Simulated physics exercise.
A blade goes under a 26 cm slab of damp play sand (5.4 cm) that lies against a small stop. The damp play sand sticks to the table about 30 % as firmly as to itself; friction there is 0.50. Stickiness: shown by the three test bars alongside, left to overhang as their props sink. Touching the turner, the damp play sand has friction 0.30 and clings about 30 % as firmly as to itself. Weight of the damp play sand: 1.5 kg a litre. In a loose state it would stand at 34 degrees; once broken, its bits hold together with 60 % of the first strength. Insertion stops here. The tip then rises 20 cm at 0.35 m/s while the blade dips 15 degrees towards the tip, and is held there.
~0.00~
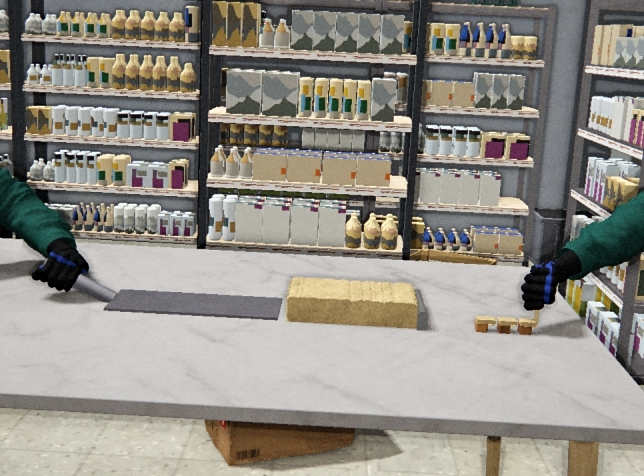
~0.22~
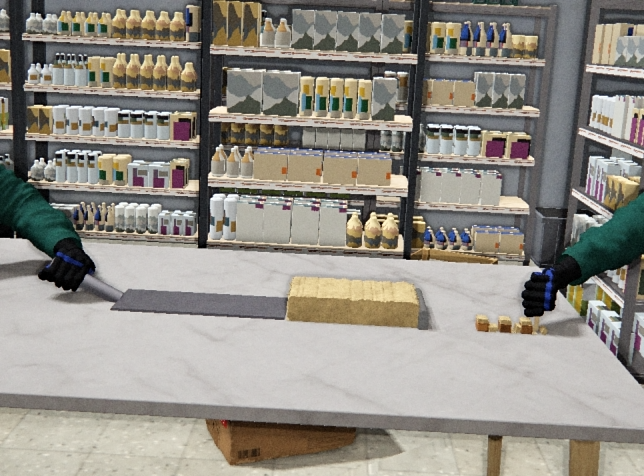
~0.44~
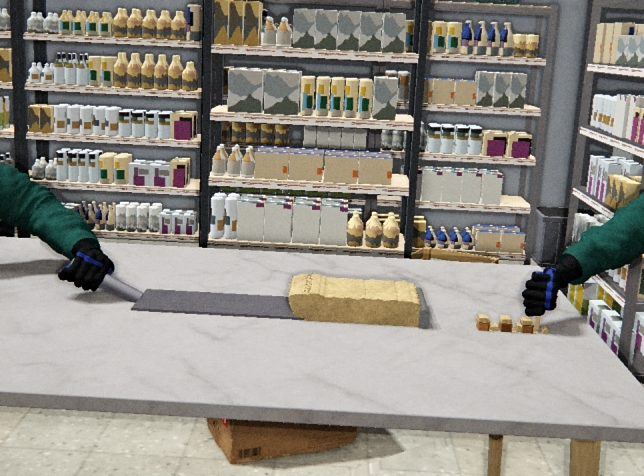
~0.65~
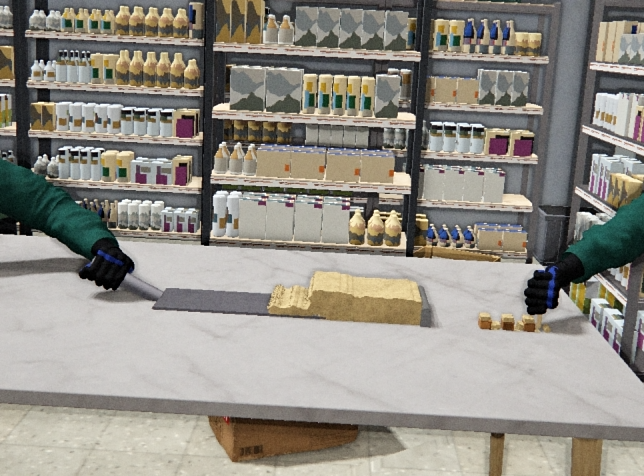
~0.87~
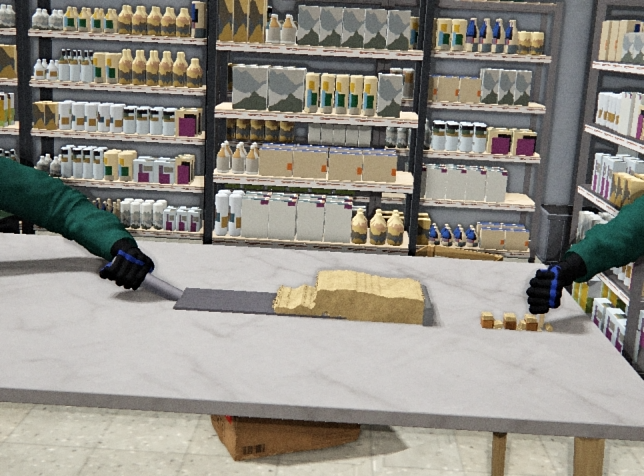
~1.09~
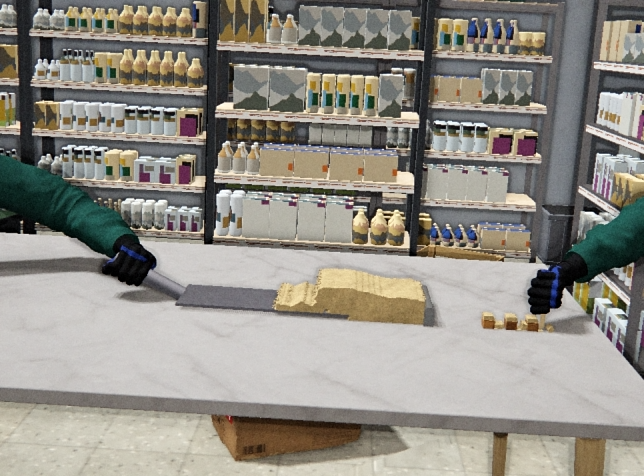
To begin with, a gloved hand at left holds a flat grey blade against a tan sandy slab on a pale table, beside small blocks near another hand. The blade slides right beneath the slab, whose left part breaks and shifts into a lower, uneven step. Finally, the blade stays still under it.
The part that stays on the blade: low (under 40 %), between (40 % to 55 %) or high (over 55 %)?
Blade keeps only a bit - below 40 %.
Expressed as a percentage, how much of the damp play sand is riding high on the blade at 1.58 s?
Near 35 %.
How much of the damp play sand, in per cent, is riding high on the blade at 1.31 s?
5 %.
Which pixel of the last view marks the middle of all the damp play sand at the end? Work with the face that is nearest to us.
(367, 272) or thereabouts.
After 1.31 s, the tip is 8.1 cm up.
After 1.58 s, the tip is 18 cm up.
After 1.85 s, the tip is 20 cm up and 35 % is riding high on the blade.
After 2.12 s, the tip is 20 cm up and 35 % is riding high on the blade.
After 2.22 s, at the end, the tip is 20 cm up and 35 % is riding high on the blade.
